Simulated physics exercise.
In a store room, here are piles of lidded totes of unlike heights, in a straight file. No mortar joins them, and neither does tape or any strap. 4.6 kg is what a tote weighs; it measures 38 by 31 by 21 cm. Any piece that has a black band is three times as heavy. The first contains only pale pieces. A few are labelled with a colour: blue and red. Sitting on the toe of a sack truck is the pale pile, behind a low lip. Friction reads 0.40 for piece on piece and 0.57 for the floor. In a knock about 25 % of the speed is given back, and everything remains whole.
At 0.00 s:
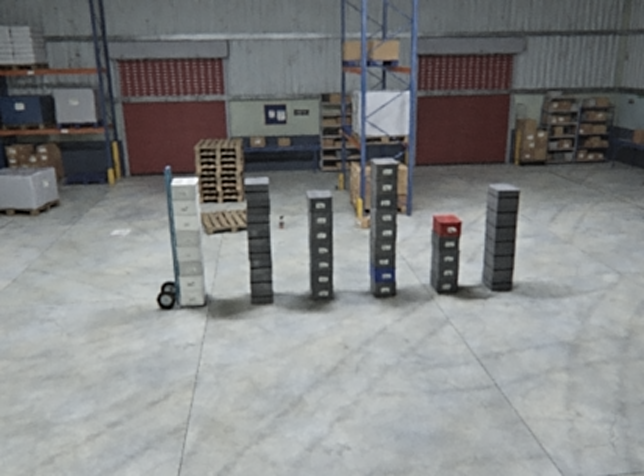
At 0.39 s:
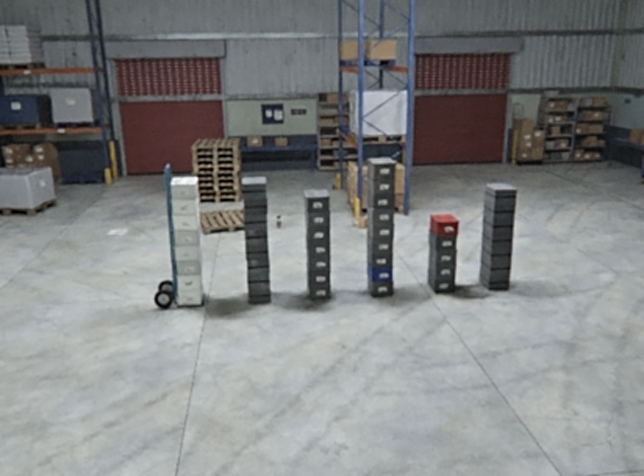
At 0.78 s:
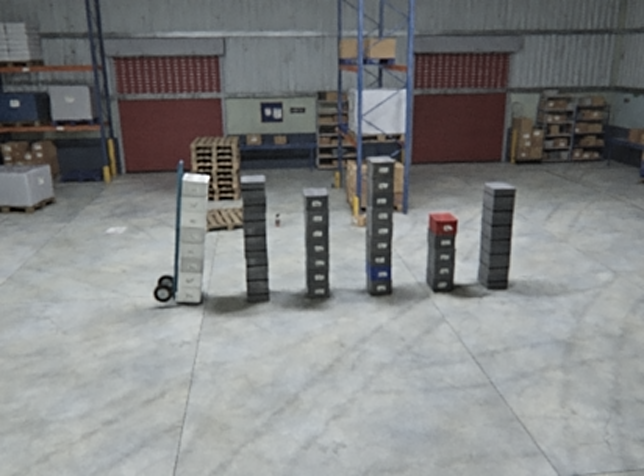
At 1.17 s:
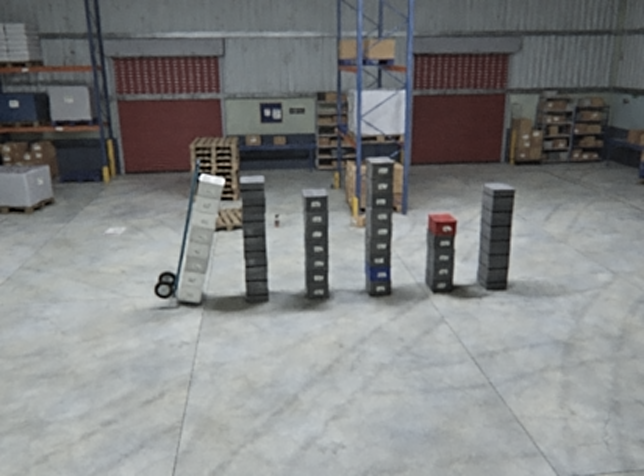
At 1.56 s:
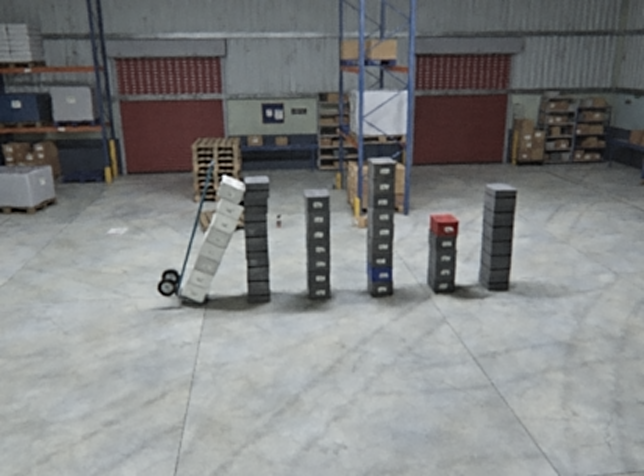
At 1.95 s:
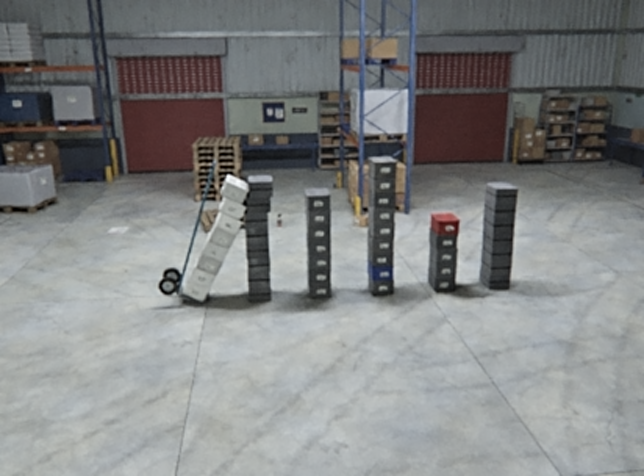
The clip opens on a row of stacked totes in a store room, with a pale pile upright on a sack truck at the left. The truck tilts rightward, and the pale pile leans with it, its upper totes tipping further until they touch the neighbouring dark stack, whose top shifts slightly.
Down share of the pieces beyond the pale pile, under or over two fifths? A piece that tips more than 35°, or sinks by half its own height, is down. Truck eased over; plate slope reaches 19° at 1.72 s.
Under.
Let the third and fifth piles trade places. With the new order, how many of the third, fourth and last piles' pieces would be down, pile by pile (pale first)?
Down per pile: Third 0, fourth 0, last 0.
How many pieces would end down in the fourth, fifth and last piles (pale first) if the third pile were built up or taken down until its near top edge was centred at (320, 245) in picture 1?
Fourth 0, fifth 0, last 0.
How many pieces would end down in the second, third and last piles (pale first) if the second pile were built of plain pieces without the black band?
Second: 8; third: 6; last: 7.
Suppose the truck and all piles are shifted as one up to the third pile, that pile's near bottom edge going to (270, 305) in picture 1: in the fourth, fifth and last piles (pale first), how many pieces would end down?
Then fourth 0, fifth 0, last 0.
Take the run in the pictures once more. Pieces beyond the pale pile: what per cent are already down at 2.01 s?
0 percent by then.
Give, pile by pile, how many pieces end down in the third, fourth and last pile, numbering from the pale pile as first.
Pieces by pile: Third 0, fourth 0, last 0.
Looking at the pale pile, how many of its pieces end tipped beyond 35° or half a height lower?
Exactly 0 pale pieces do.
After 2.01 s, 0 of the pale pile down; none of the 36 other totes down, 2 disturbed.
At rest (2.8 s), 0 of the pale pile down; none of the 36 other totes down, 2 disturbed; red tote unmoved; blue tote unmoved. That is 0 per cent. As the last picture would show them, middles, red tote near (445, 224), blue tote near (380, 269).
